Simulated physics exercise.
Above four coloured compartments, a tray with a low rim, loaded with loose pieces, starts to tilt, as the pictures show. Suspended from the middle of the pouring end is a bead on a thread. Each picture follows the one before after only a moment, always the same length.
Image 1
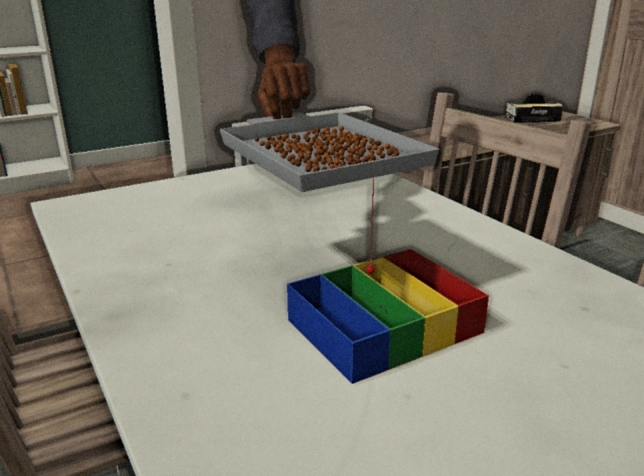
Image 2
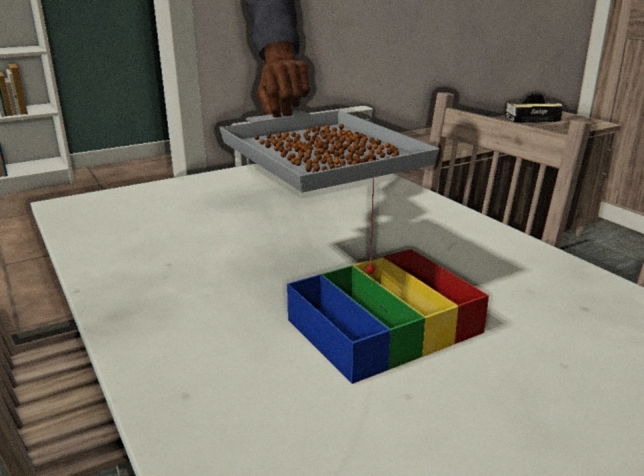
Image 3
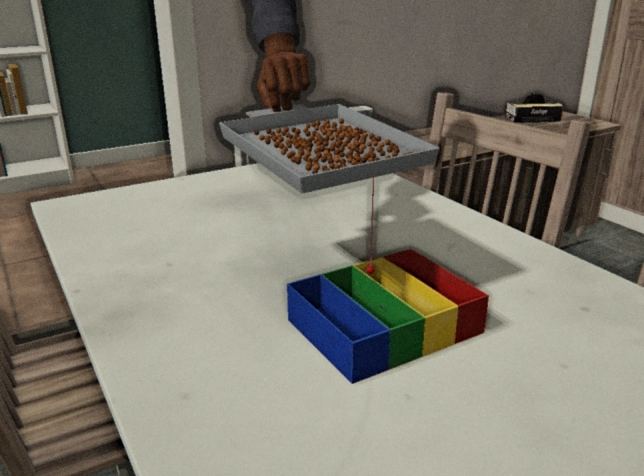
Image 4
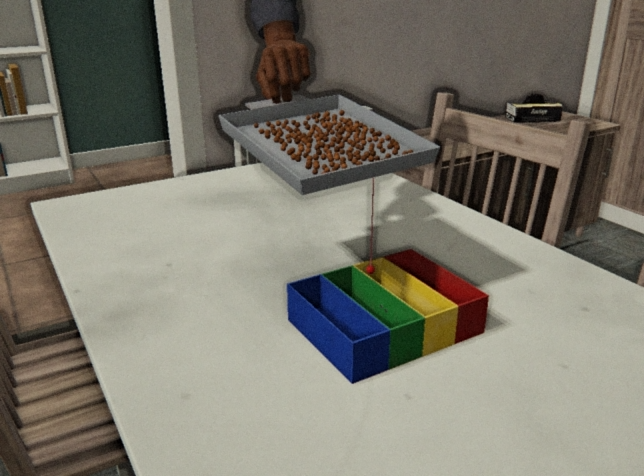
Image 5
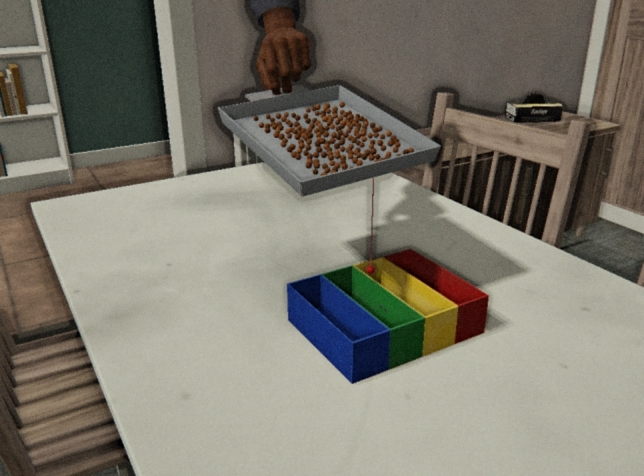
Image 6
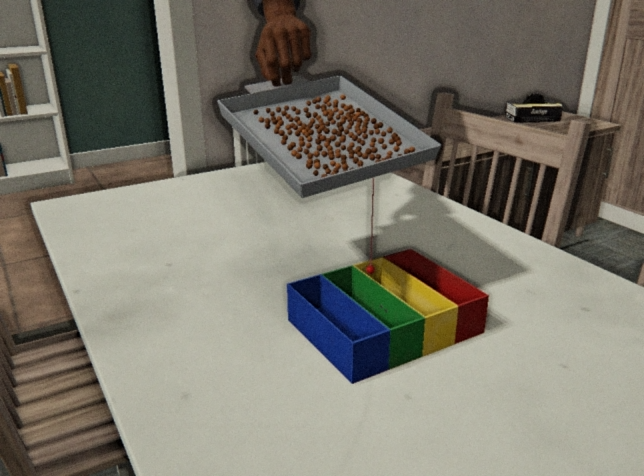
Above a pale table, a hand grips the far side of a shallow grey tray of small brown balls, held over a box with blue, green, yellow and red compartments. The hand slowly raises that side, and the tray tilts slightly toward the viewer while the balls spread a little.
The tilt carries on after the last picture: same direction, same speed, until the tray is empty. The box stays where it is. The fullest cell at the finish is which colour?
Colour: Blue.
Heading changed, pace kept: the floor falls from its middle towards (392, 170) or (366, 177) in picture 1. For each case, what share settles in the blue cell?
First heading roughly 0 %, second roughly 30 %.
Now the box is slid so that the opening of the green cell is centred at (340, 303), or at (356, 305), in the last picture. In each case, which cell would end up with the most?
In the first case it's that blue cell, in the second it's blue.
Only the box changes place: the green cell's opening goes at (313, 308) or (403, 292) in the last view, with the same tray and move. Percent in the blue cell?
First position: Some 0 %; second position: Some 20 %.
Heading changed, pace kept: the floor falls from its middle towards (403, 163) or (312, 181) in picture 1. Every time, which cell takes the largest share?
That red cell, then the blue one.
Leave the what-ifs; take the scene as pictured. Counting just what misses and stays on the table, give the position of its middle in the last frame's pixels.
Estimated middle: Around (270, 383).
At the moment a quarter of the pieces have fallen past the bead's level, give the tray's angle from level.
Roughly 95 degrees from level.
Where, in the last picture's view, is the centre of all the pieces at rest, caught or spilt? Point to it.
I'd mark it at roughly (338, 350).
Soon, tray tipped steeply; nearly all on the tray; a stray few falling or outside the box.
A while on, tray tipped right over; about a quarter on the tray; about a quarter in the blue cell; a small part in the green cell; a stray few in the yellow cell; about half falling or outside the box.
Towards the end, tray tipped past a quarter turn; about half in the blue cell; a small part in the green cell; a stray few in the yellow cell; about a third falling or outside the box.
Finally, tray tipped past a quarter turn; about half in the blue cell; a small part in the green cell; a stray few in the yellow cell; none in the red cell; about a third outside the box.
